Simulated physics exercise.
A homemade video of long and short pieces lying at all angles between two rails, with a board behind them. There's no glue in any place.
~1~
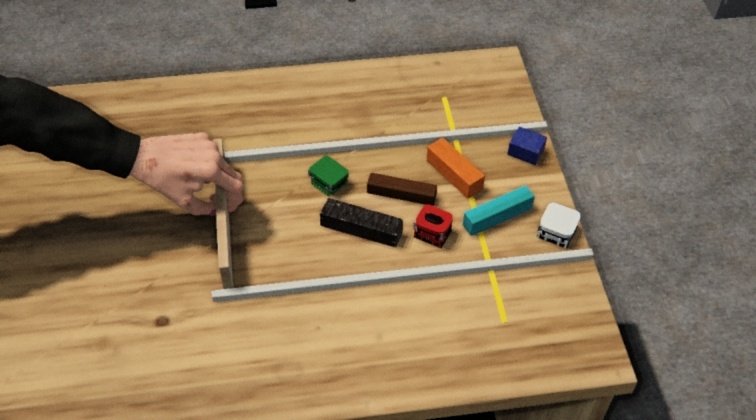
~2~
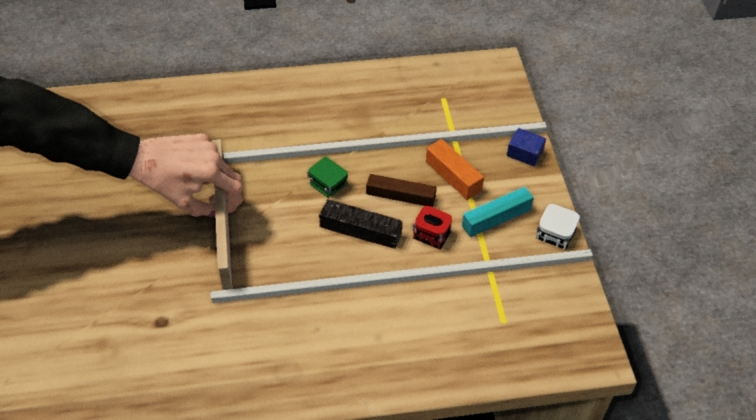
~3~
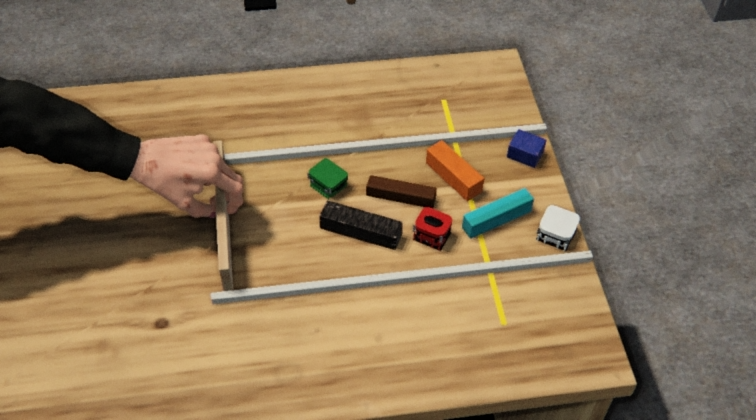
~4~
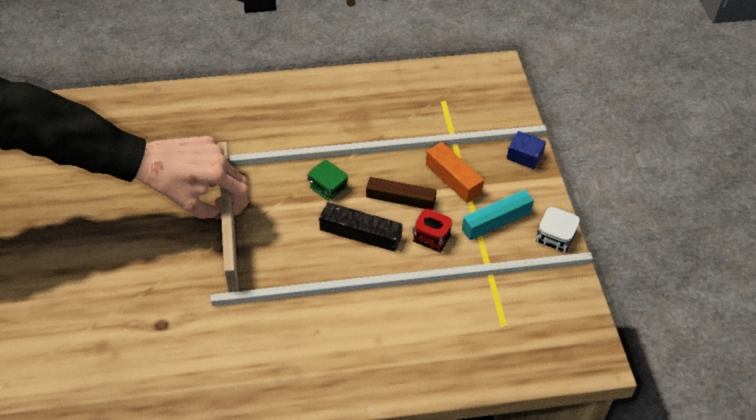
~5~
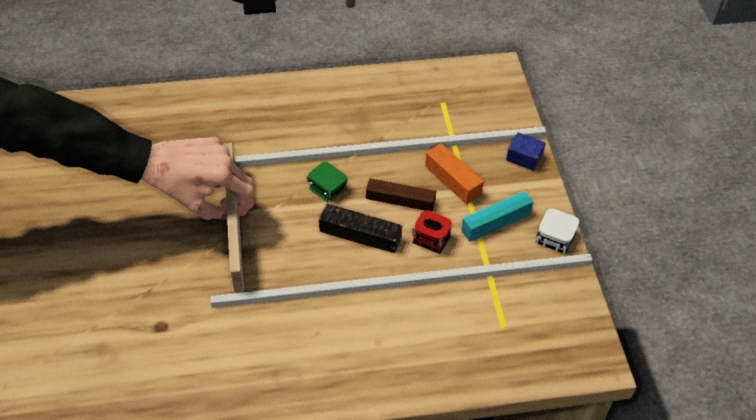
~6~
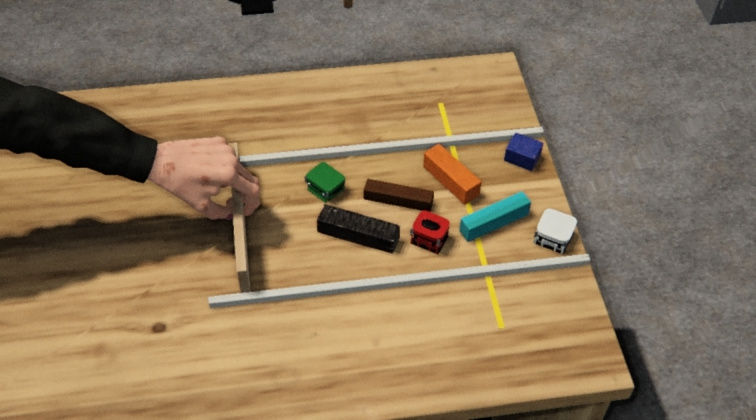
A hand in a black sleeve slowly slides an upright wooden board a short way rightward between two pale rails, touching none of the pieces, while the view drifts very slightly. Seen from above at an angle, the wooden table stands on grey carpet. Green, black, brown and red pieces lie left of a yellow line, orange and turquoise bars across it, blue and white pieces beyond.
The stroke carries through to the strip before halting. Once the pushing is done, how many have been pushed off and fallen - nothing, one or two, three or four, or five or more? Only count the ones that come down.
By then nothing has fallen.
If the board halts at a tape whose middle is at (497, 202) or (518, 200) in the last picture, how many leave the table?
Taking the two tries in order, the numbers are 1 and 3.
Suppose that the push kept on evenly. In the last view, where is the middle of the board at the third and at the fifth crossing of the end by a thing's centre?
At (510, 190) for the third, at (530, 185) for the fifth.
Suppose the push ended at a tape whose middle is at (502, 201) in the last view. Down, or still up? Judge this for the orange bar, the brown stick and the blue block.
One by one: The orange bar holds its spot, the brown stick holds its spot, the blue block topples.
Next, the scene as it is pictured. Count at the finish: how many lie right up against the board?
The answer is 2.
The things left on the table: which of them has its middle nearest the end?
White case.
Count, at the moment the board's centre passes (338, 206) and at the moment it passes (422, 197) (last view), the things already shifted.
By then 4, and later 6.
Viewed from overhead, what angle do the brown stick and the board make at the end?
I'd estimate about 20 degrees.
Soon after, none off yet; white case at rest near (555, 231); blue block at rest near (524, 152); turquoise stick at rest near (495, 217).
After that, none off yet; white case at rest near (555, 231); blue block at rest near (524, 152); turquoise stick moving near (501, 216).
In the end, the number that fall off is zero.
